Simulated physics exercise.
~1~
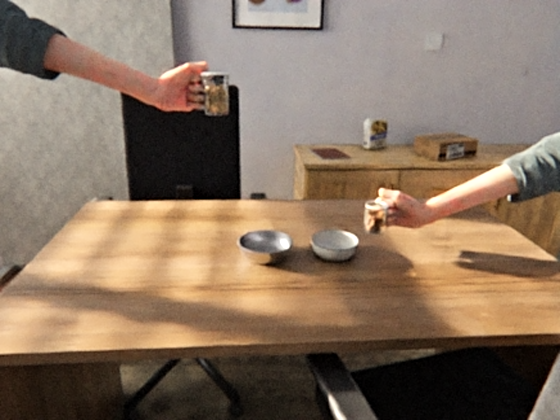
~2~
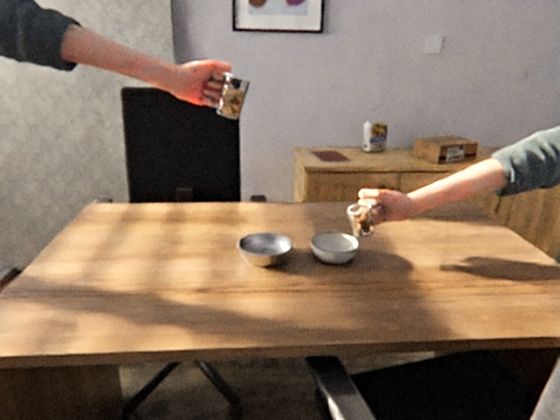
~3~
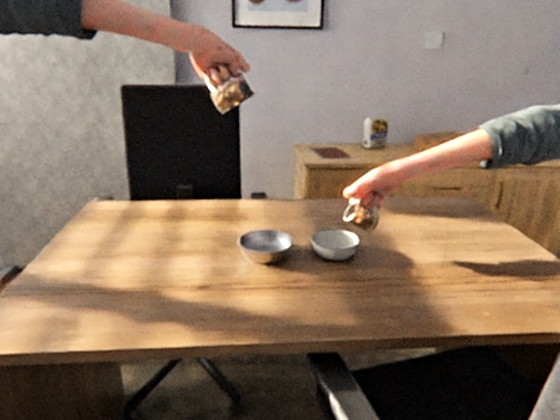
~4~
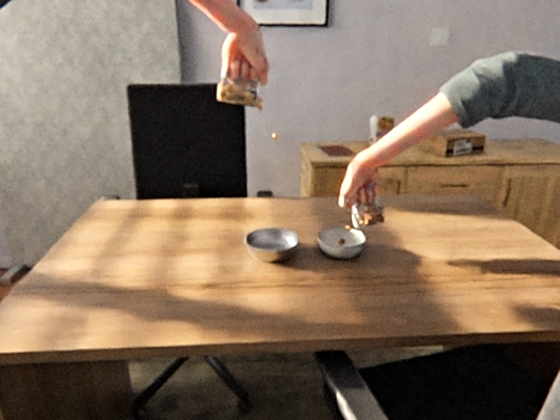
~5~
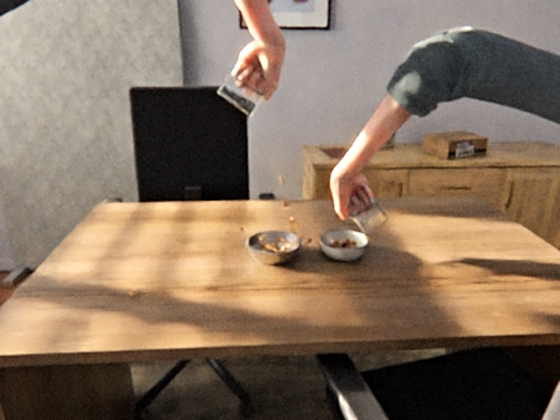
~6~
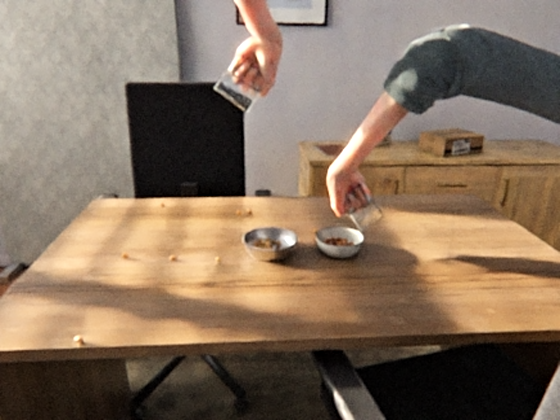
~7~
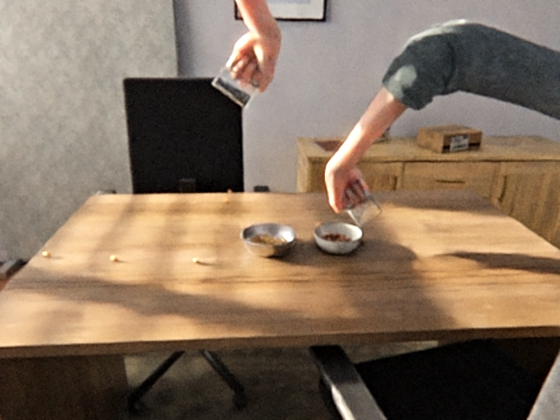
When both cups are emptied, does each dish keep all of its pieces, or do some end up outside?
The left dish fails to keep them all, and some bounce out and scatter over the table. The right dish takes its whole cupful without losing any.
